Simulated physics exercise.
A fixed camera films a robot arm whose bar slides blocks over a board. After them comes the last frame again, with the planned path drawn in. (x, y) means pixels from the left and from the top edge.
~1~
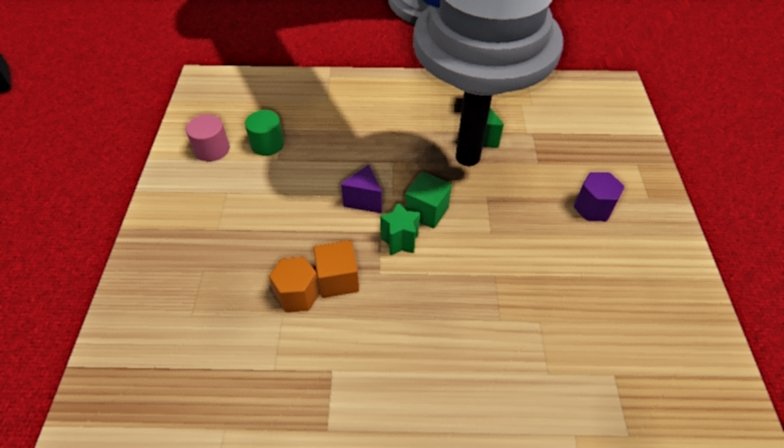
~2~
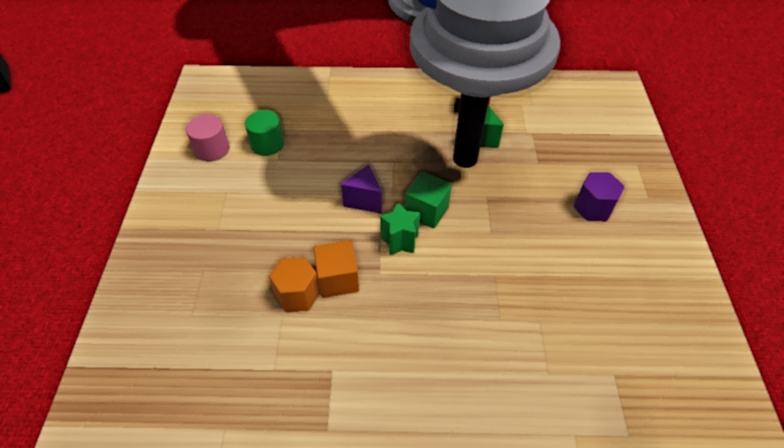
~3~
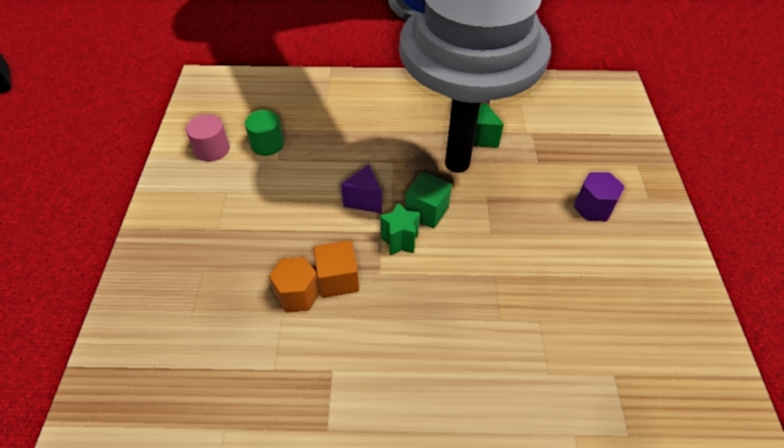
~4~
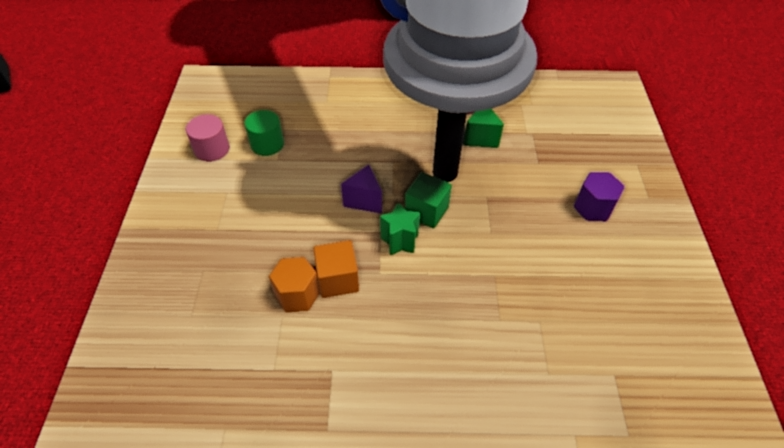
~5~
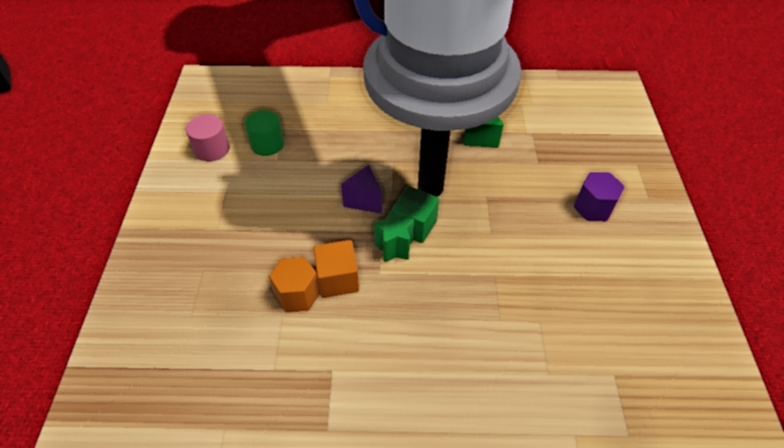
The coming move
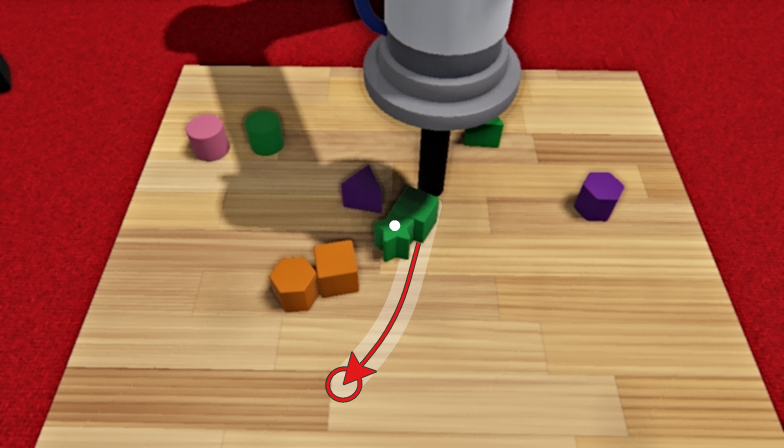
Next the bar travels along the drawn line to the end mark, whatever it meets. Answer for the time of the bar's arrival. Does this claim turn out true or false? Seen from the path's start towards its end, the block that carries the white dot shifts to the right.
The claim holds.
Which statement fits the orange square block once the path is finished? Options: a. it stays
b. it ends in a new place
Choice b: It ends in a new place.
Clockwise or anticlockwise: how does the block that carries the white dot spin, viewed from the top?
That block twists clockwise.
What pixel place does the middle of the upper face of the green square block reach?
When the path ends, it will be at (294, 366).
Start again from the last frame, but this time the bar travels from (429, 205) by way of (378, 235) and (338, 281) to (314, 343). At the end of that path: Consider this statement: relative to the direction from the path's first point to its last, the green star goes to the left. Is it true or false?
True
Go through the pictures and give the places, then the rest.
Tip of the bar at (468, 158), middles of tops, orange hexagonal block at (292, 274), orange square block at (335, 258), green star at (401, 219), green square block at (429, 188), in the first picture.
Bar at (465, 159), nothing pushed, in the second picture.
Bar at (457, 164), nothing pushed, in the third picture.
Bar at (445, 174), nothing pushed, in the fourth picture.
Bar at (431, 189), orange hexagonal block at (292, 274), orange square block at (335, 258), green star at (395, 226), green square block at (416, 203), in the fifth picture.
The line goes from (429, 205) by way of (406, 290) to (344, 384); the dot is on the green star.
On the path given first. One third of the way, bar at (415, 245); orange hexagonal block at (273, 278), turned 25° clockwise; orange square block at (317, 273); green star at (356, 274), turned 25° clockwise; green square block at (391, 259), turned 25° clockwise.
Two thirds of the way, bar at (392, 309); orange hexagonal block at (250, 277), turned 65° clockwise; orange square block at (285, 293), turned 40° clockwise; green star at (314, 318), turned 55° clockwise; green square block at (356, 319), turned 55° clockwise.
At the end, bar at (342, 372); orange hexagonal block at (243, 273), turned 80° clockwise; orange square block at (271, 296), turned 60° clockwise; green star at (269, 336), turned 100° clockwise; green square block at (294, 366), turned 100° clockwise.
